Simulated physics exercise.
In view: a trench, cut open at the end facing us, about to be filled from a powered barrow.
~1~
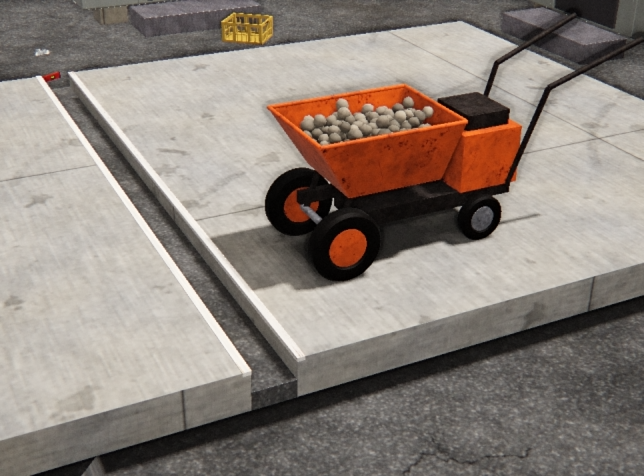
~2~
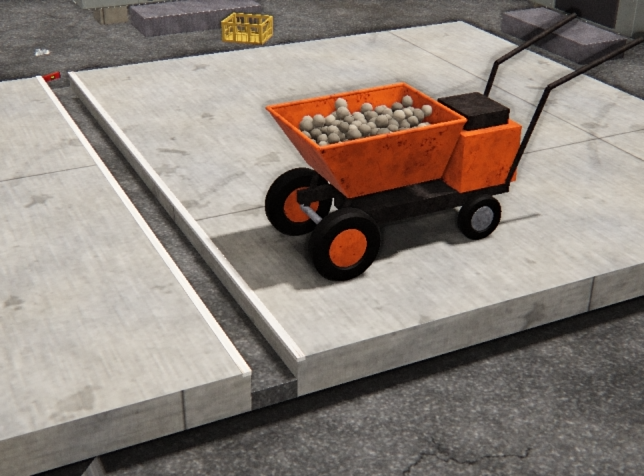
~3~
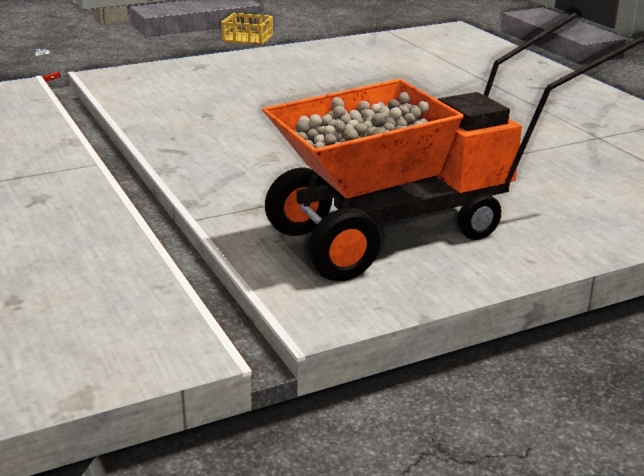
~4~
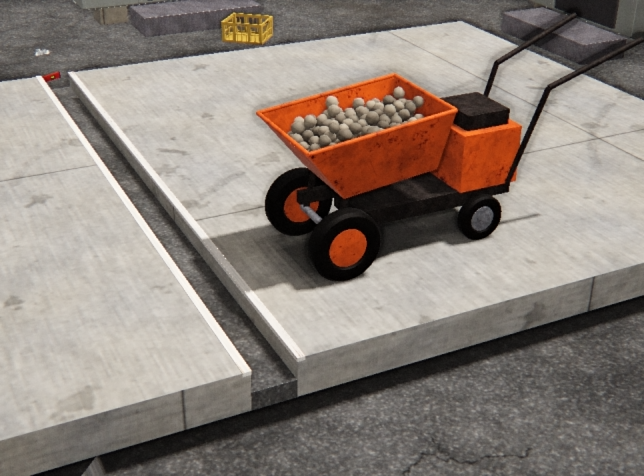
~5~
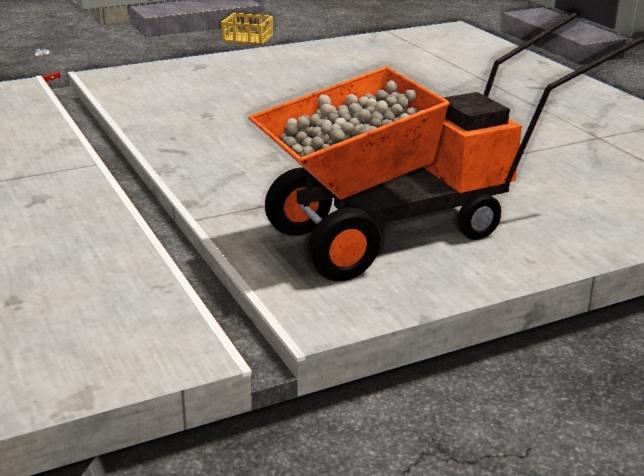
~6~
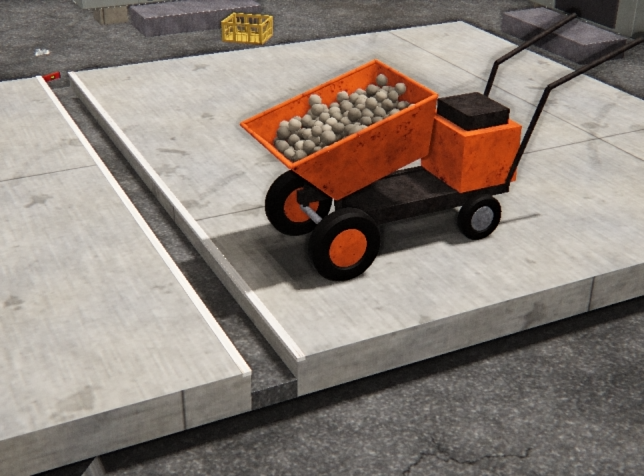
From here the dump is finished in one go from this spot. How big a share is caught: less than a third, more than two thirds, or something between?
The trench ends with between a third and two thirds of it.
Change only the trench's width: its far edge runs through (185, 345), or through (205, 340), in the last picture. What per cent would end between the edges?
Near 80 % and 60 %.
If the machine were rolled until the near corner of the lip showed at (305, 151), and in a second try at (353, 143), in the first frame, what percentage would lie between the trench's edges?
In turn 20 and 50 in a hundred.
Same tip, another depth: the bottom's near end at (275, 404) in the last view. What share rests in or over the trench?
Close to 60 per cent.
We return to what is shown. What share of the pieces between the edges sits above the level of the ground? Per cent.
Close to 35 per cent.
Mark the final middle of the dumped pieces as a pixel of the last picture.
At about (193, 282).
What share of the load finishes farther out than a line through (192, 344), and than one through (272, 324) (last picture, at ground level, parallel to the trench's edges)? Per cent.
In turn 30 and 80 in a hundred.
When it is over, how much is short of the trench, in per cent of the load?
It comes to 0 per cent or so.
Shortly afterwards, skip tipped steeply; the whole lot in the skip.
Next, skip tipped right over; the bulk in the skip; a little in or heaped over the trench; a little beyond it; only a few falling.
Some moments later, skip tipped right over; near a quarter in the skip; near a third in or heaped over the trench; near a third beyond it.
In the end, skip tipped right over; near a quarter in the skip; near half in or heaped over the trench; near a third beyond it.
